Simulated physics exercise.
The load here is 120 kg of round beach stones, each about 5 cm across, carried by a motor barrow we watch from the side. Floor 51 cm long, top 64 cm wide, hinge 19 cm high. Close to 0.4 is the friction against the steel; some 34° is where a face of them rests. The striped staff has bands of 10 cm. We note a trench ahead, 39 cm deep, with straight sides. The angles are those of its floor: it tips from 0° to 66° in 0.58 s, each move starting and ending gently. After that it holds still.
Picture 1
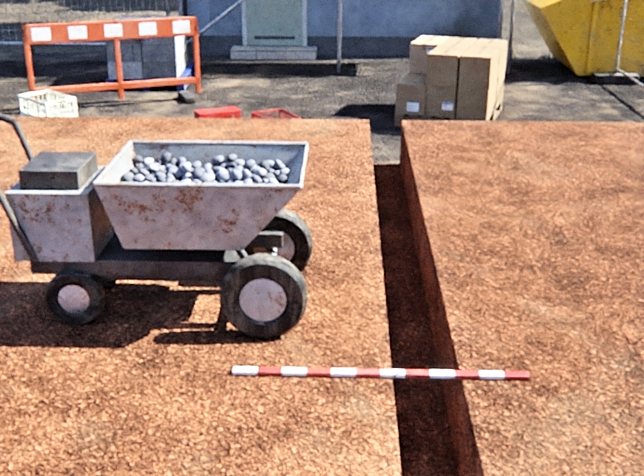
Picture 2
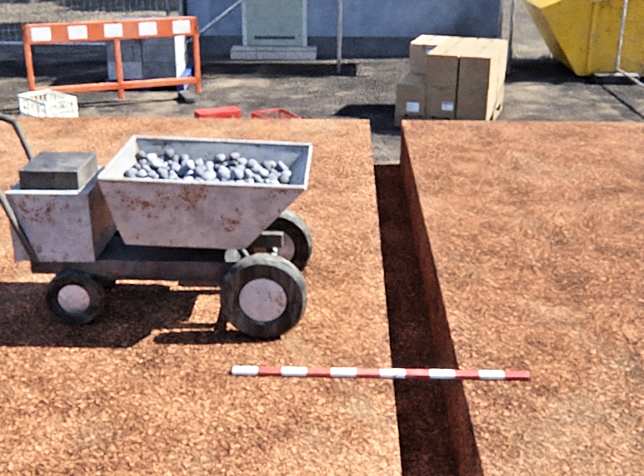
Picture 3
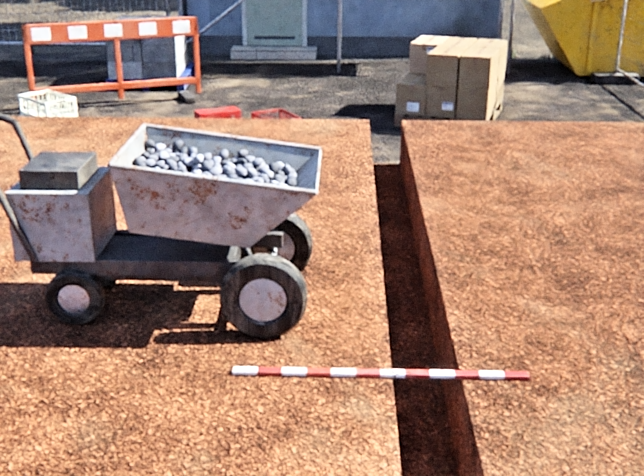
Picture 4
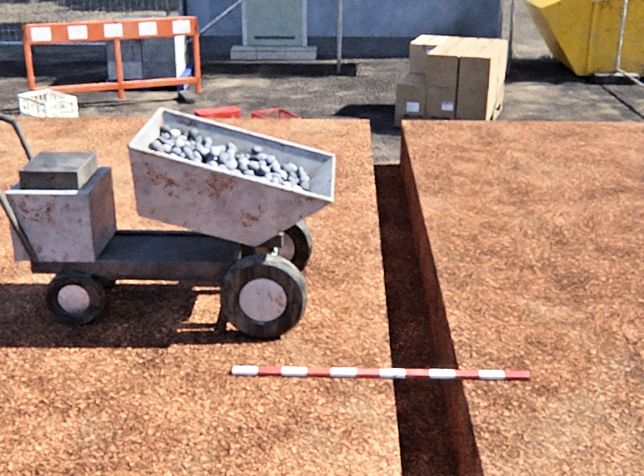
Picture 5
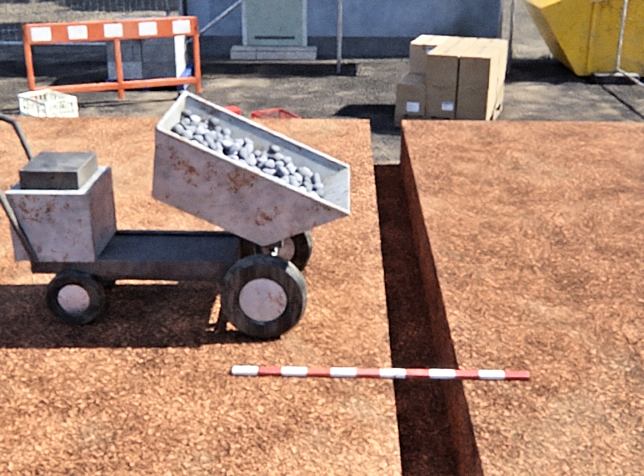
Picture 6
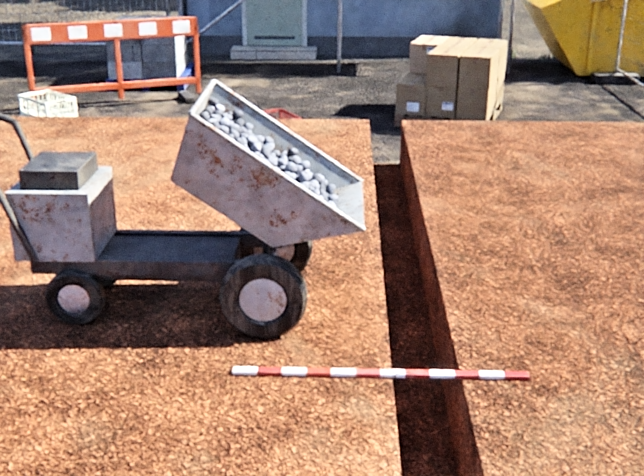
Beside a straight trench, a motor barrow's skip full of round stones tilts steadily rightward.
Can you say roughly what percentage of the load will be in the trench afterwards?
Roughly 53 per cent, I would say.
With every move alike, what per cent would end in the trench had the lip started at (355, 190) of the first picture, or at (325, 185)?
Around 15% for the first place and 35% for the second.
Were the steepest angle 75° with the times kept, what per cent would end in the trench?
Expect roughly 55 per cent.
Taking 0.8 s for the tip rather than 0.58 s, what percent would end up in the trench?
With that timing, about 60 per cent.
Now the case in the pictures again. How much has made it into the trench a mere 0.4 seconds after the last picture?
Close to 15 per cent has got there by then.
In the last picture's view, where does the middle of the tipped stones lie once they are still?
Their middle ends up near (438, 352).
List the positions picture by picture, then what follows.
The skip is at 0°, its lip at (301, 187); the top of the load is at (216, 164), in the first frame.
The skip is at 2°, its lip at (305, 188); the top of the load is at (190, 163), in the second frame.
Lip at (316, 193), floor tilted 7°, highest stones at (162, 155), in the third frame.
The skip is at 15°, its lip at (332, 201); the top of the load is at (172, 139), in the fourth frame.
Lip at (349, 214), floor tilted 25°, highest stones at (189, 125), in the fifth frame.
The skip is at 35°, its lip at (364, 230); the top of the load is at (210, 115), in the sixth frame.
Then, 0.1 s after the last picture the floor is at 55°, 100 % in the skip; the foremost stones are at (363, 235).
Then, 0.4 s after the last picture the floor is at 66°, 82 % in the skip, 17 % in the trench; the foremost stones are at (451, 298).
Then, 0.7 s after the last picture the floor is at 66°, 19 % in the skip, 35 % in the trench, 46 % past the trench; the foremost stones are at (614, 301).
Then, 2.7 s after the last picture the floor is at 66°, 0 % in the skip, 53 % in the trench, 47 % past the trench; the foremost stones are past the picture's edge.
